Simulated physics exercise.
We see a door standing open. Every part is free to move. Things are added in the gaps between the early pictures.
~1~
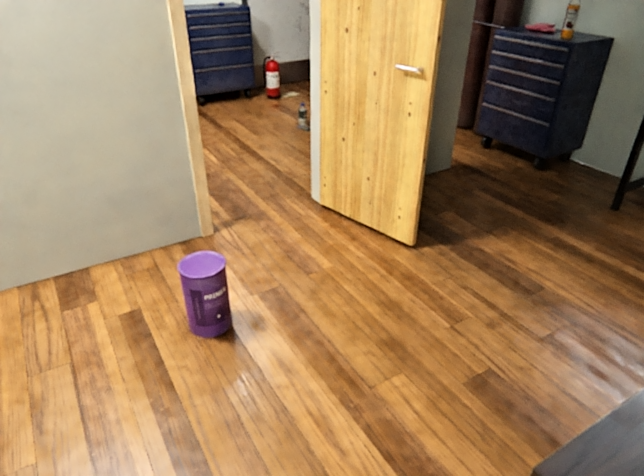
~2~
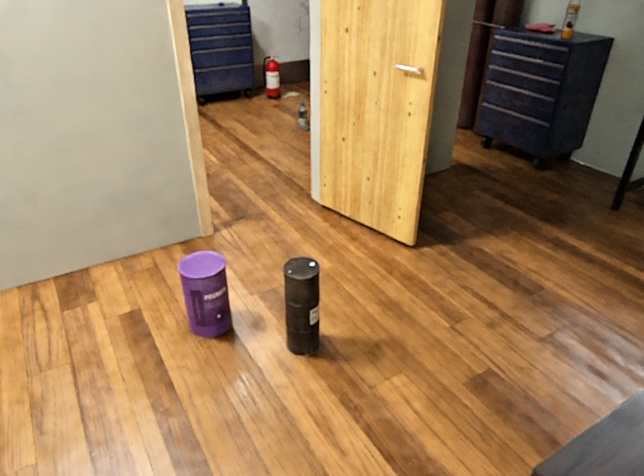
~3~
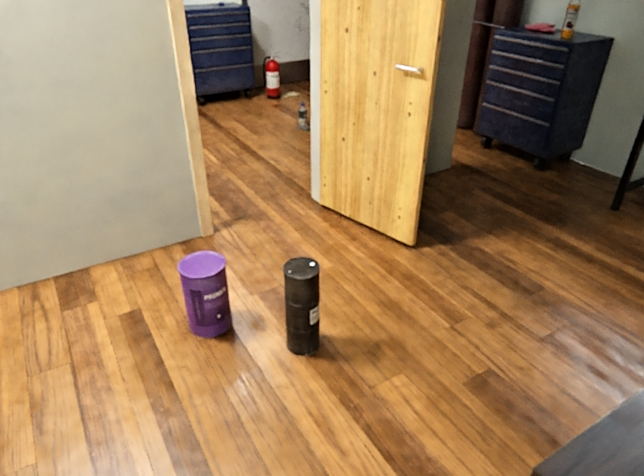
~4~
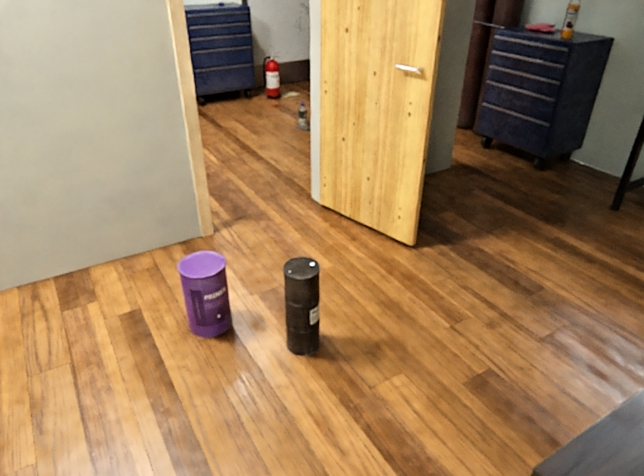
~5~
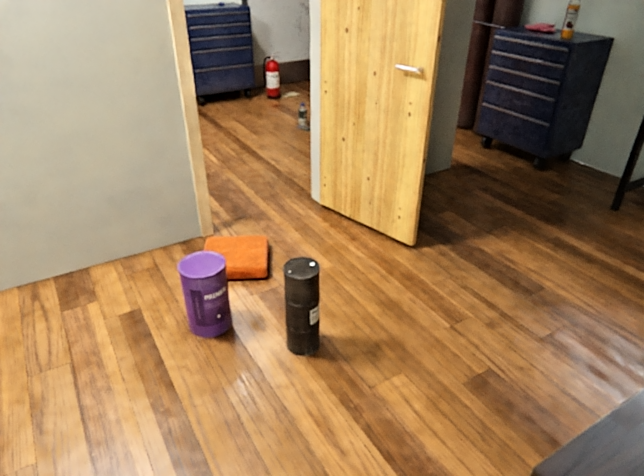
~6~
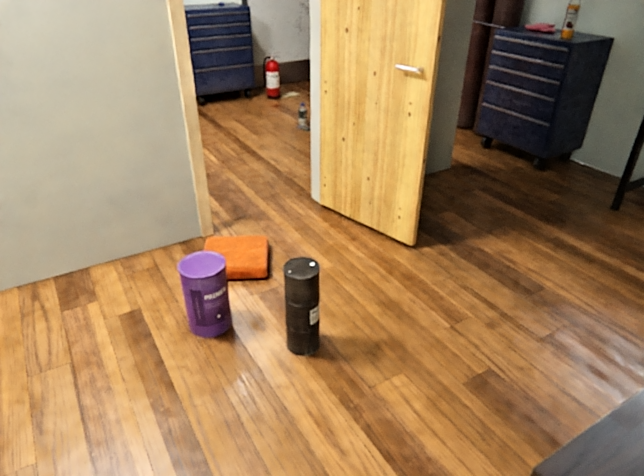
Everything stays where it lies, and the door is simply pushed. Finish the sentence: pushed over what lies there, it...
It swings shut.
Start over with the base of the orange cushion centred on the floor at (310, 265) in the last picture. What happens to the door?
The door goes all the way after that.
Then, 1.00 s past the last view, door at 54°.
Then, 1.40 s past the last view, door at 25°; orange cushion displaced a little near (211, 255).
Finally, door at 0°; moved from the start, orange cushion; the other 2 still in place. Final places as the last picture's camera would see them, orange cushion near (189, 253).
